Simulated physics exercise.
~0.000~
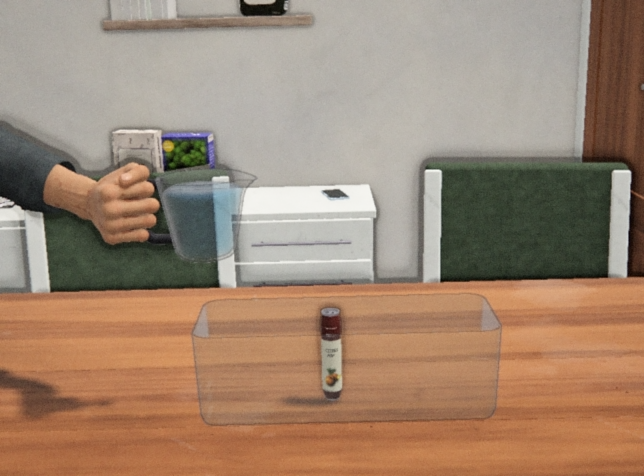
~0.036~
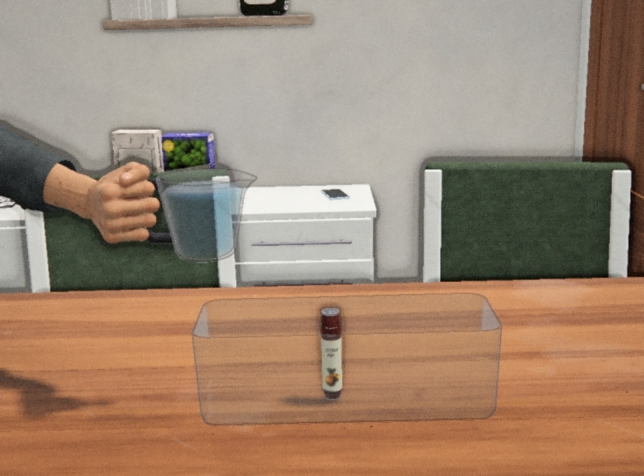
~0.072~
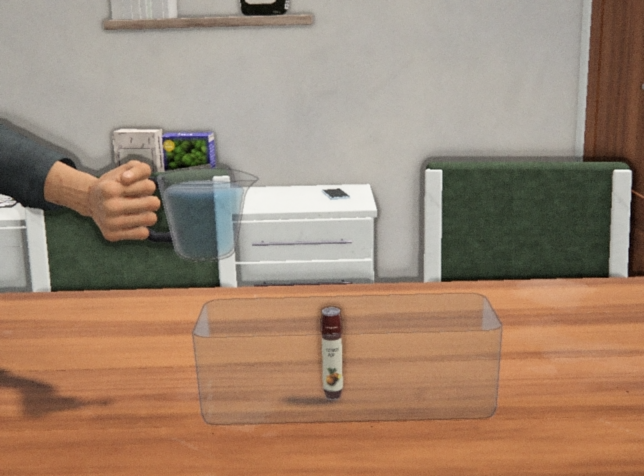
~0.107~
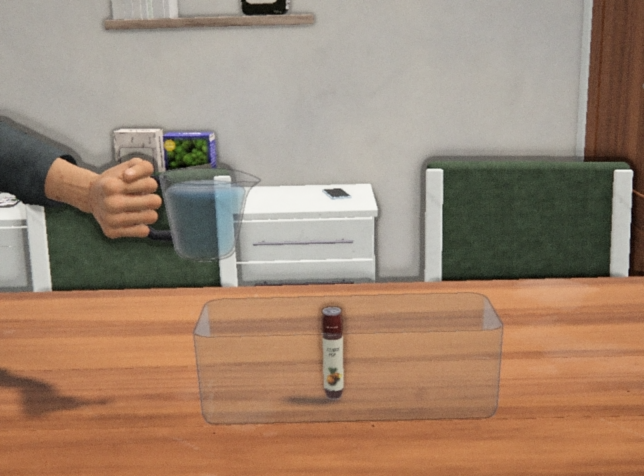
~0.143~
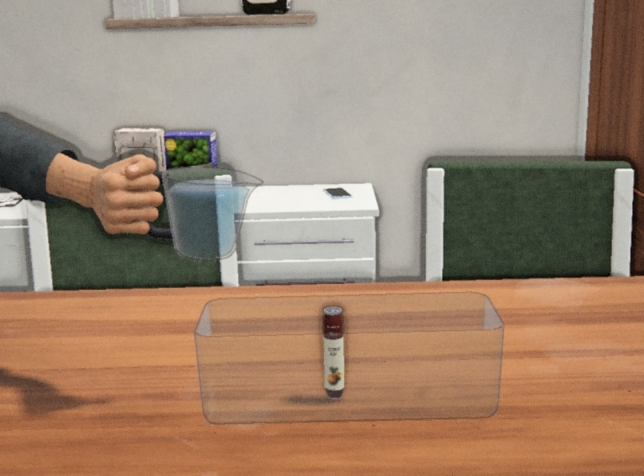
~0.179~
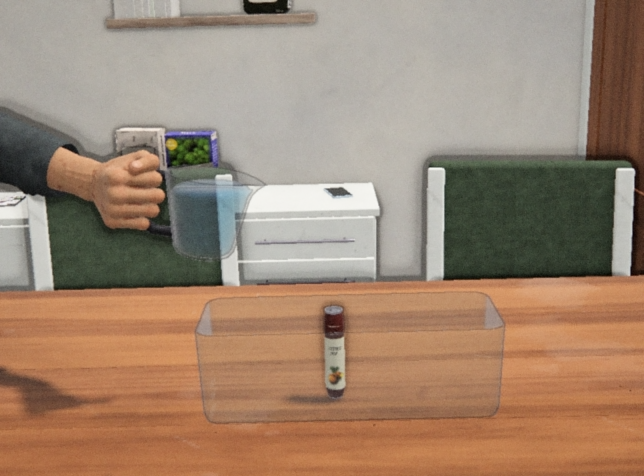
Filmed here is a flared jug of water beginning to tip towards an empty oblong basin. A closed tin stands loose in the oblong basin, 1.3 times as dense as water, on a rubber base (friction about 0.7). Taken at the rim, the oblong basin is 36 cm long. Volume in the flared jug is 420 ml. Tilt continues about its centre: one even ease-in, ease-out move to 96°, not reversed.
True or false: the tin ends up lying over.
True.
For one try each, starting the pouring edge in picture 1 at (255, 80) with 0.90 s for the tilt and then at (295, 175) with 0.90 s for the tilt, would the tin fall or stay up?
In the first try it comes down; in the second it remains standing.
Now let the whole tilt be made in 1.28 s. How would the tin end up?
Tips over.
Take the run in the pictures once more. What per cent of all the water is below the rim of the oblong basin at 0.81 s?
Some 62 percent.
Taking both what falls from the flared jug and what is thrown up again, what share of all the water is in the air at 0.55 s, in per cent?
About 22 per cent.
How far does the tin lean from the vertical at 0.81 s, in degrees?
Measured tilt, approx.: 20 degrees.
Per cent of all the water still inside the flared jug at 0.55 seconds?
Around 72 in a hundred.
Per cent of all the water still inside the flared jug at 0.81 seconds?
20 %.
By 0.55 s the tilt is 64° and 73 per cent is still to pour; the tin stands where it began.
By 0.81 s the tilt is 94° and 19 per cent is still to pour; the tin leans 19°.
By 1.10 s the tilt is 96° and 1 per cent is still to pour; the tin lies on its side.
By 1.40 s the tilt is 96° and 0 per cent is still to pour; the tin lies on its side.
At rest the tin lies on its side.
